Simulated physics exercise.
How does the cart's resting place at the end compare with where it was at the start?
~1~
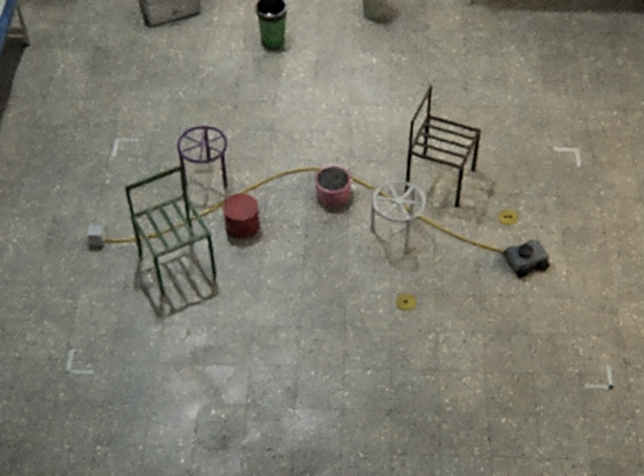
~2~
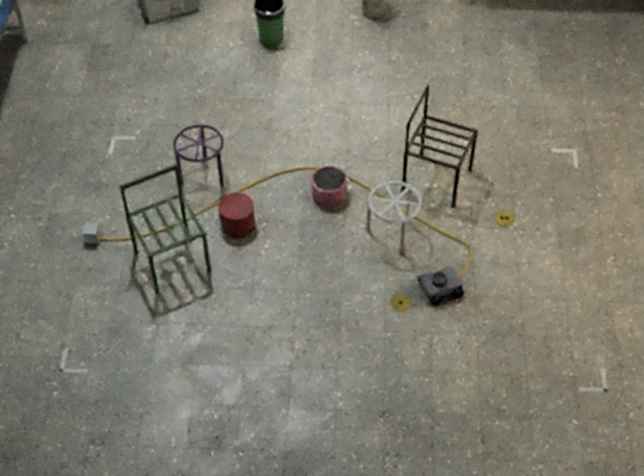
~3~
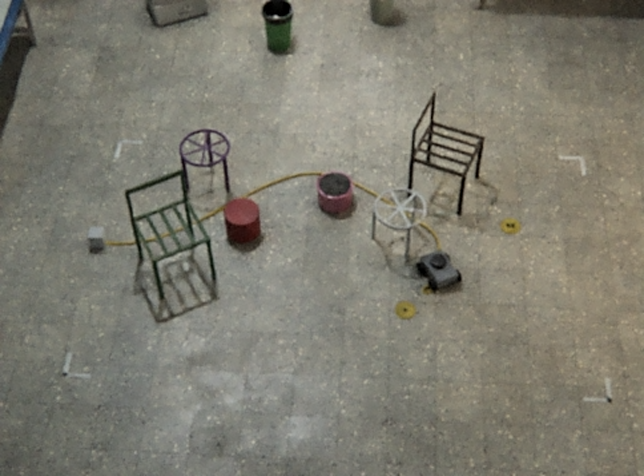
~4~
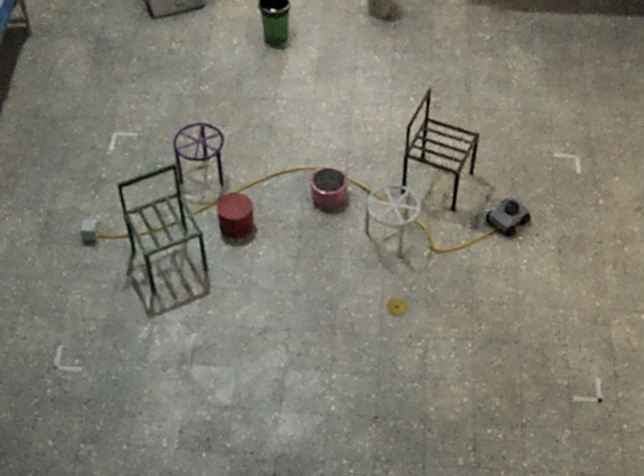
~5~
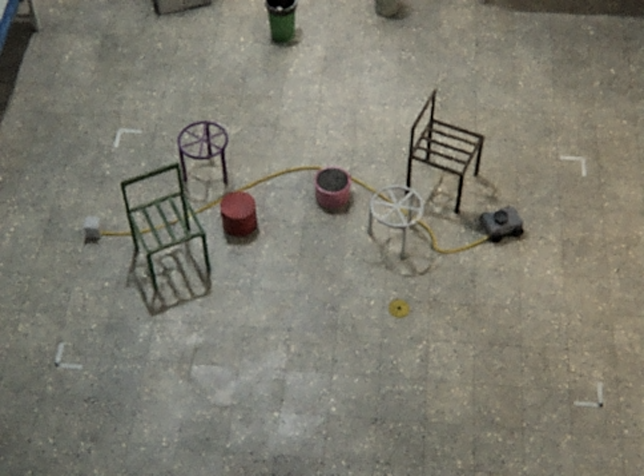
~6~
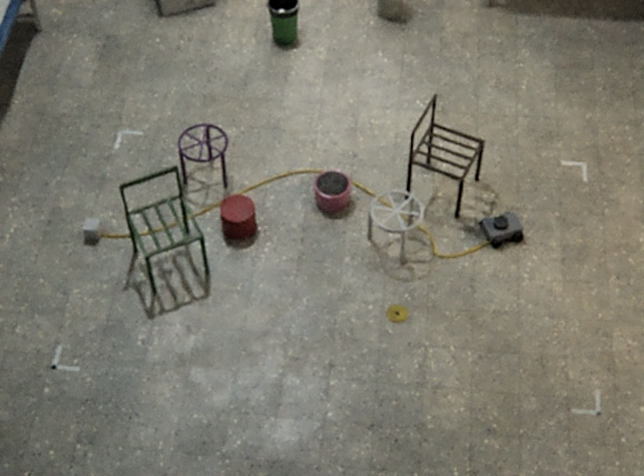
It ends a little further left and higher up in the view, hiding the right-hand yellow floor mark that it sat just below at the start.
